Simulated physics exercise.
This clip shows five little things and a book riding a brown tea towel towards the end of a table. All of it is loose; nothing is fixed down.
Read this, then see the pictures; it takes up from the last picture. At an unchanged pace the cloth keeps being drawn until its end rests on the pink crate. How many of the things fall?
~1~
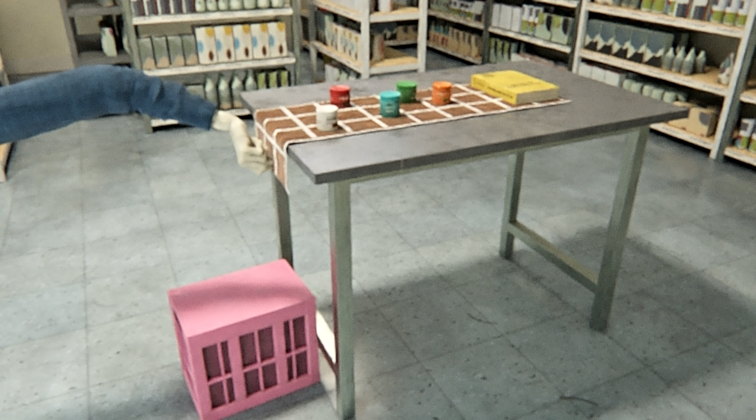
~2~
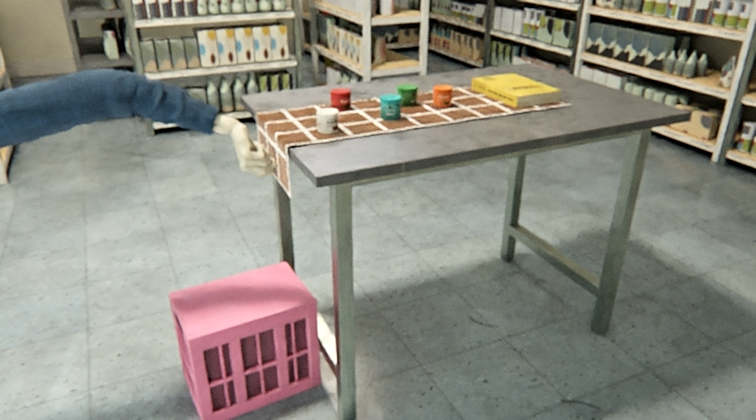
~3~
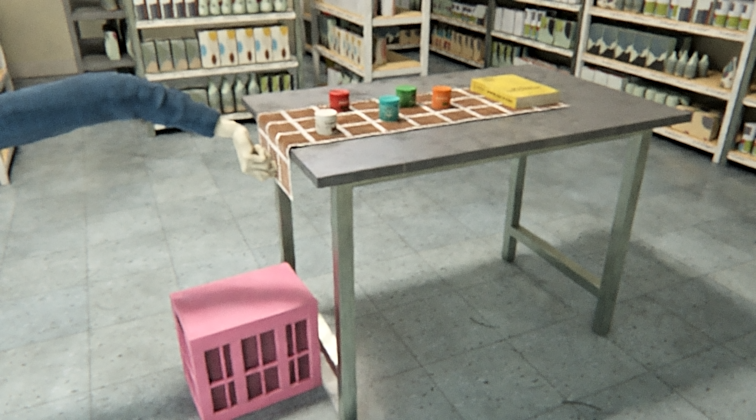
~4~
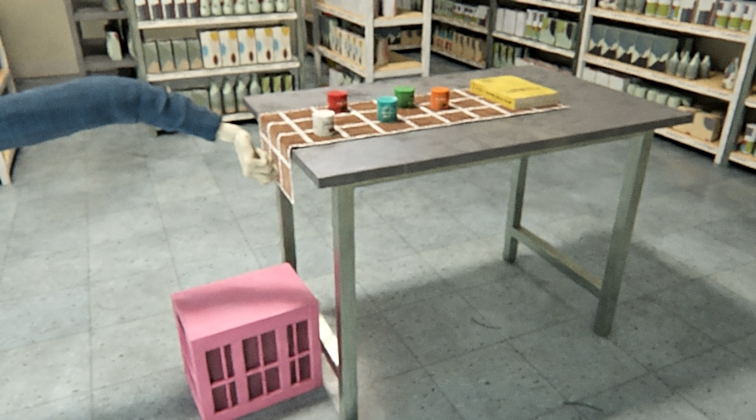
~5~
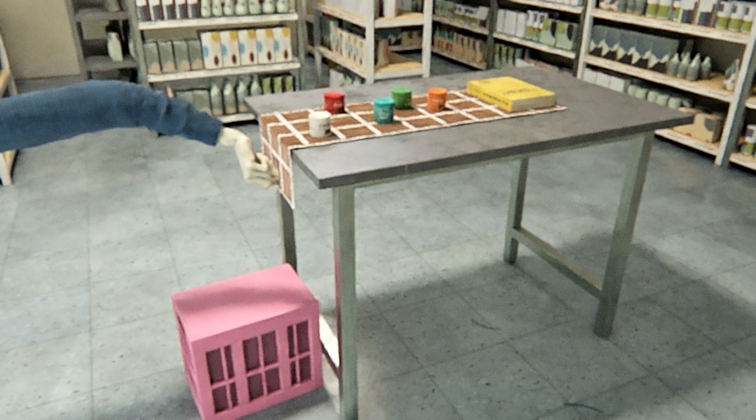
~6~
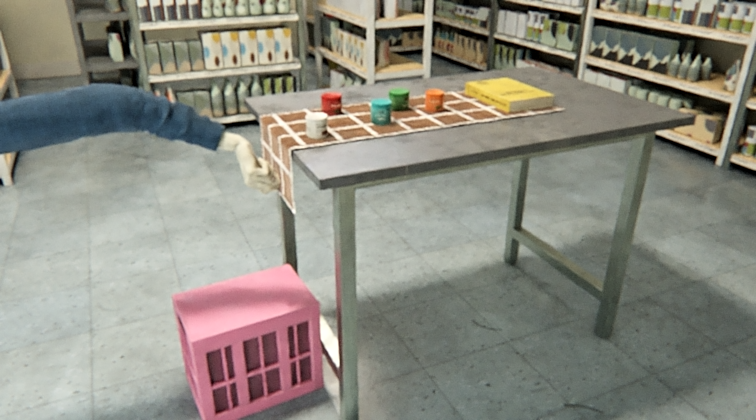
Three.
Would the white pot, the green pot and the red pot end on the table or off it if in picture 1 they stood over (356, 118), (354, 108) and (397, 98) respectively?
The white pot is carried off; the green pot is carried off; the red pot survives.
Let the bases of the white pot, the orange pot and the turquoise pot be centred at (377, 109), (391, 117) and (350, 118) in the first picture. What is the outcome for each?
My call: The white pot takes a tumble; the orange pot takes a tumble; the turquoise pot takes a tumble.
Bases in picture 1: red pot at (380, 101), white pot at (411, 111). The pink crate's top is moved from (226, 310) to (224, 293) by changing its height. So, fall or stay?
The red pot ends up still on top and the white pot ends up still on top.
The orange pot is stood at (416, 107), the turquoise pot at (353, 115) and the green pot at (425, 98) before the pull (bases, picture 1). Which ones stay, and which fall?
Outcome: Orange pot stays, turquoise pot falls away, green pot stays.
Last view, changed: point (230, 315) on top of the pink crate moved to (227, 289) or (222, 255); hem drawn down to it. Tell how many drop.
2 and 1.
A little later, hem near (280, 221); all still up.
Next, hem near (281, 258); white pot and red pot gone.
Later still, hem on the crate; white pot, red pot and turquoise pot gone.
When it is over, hem on the crate; white pot, red pot and turquoise pot gone. It carries off three.
